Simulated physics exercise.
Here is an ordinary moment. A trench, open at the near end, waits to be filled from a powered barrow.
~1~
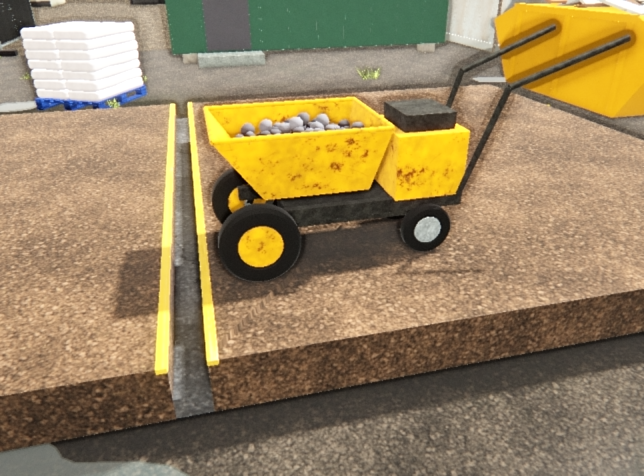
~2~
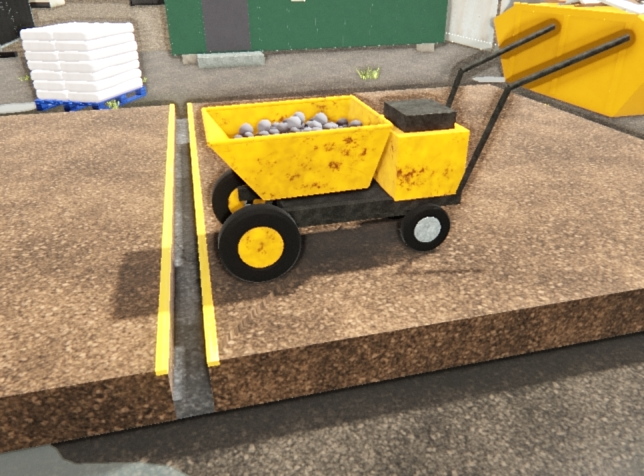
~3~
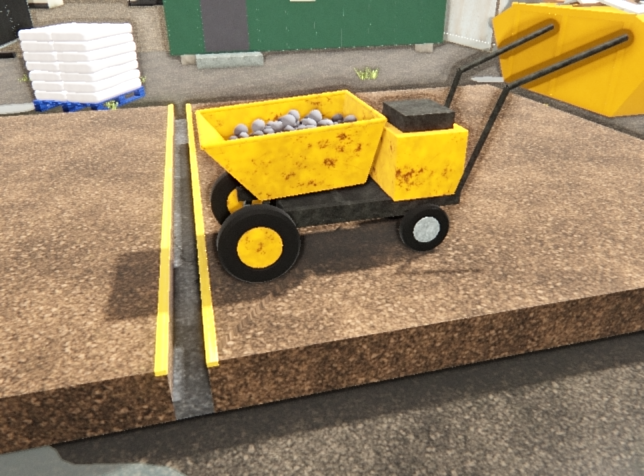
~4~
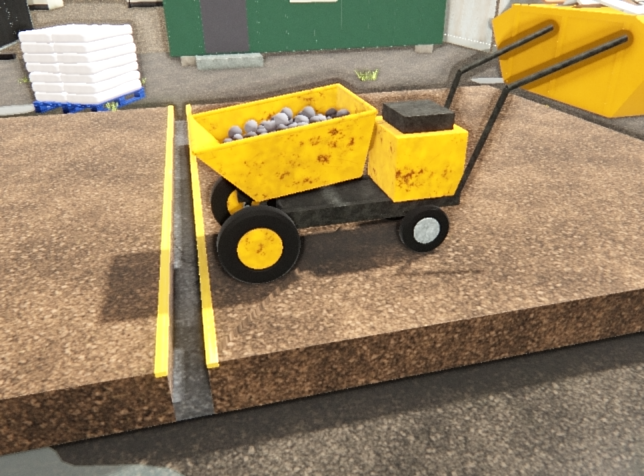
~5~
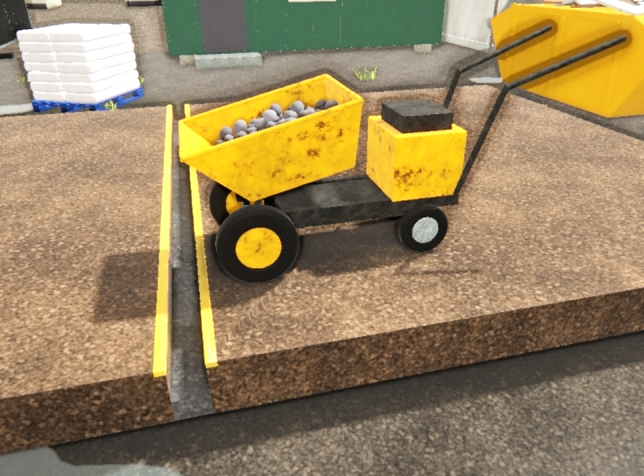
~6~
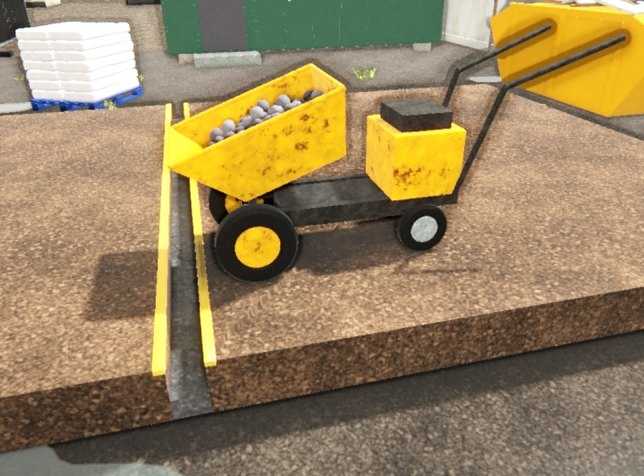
A yellow skip of round grey cobbles gradually tilts left on a barrow beside a trench.
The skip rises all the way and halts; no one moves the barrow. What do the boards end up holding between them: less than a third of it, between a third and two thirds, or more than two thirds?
They hold less than a third of it.
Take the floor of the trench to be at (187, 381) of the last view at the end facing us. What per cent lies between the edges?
0 %.
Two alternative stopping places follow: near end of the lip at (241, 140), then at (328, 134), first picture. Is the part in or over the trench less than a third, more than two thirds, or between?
Under a third, then between a third and two thirds.
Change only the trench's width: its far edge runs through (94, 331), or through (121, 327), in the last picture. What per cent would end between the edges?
60 and 30 percent.
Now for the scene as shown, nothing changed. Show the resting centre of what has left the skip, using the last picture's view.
At about (94, 267), give or take.
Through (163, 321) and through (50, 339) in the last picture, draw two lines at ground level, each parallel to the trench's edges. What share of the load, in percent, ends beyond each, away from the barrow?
In order: Near 90 %, then 30 %.
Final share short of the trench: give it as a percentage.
Roughly 0 in a hundred.
Soon after the last picture, skip tipped steeply; all in the skip.
A little later, skip tipped right over; most in the skip; about a quarter beyond it; a stray few falling.
Later still, skip tipped right over; about a quarter in the skip; a stray few in or heaped over the trench; most beyond it.
By the end, skip tipped right over; a small part in the skip; a stray few in or heaped over the trench; nearly all beyond it.
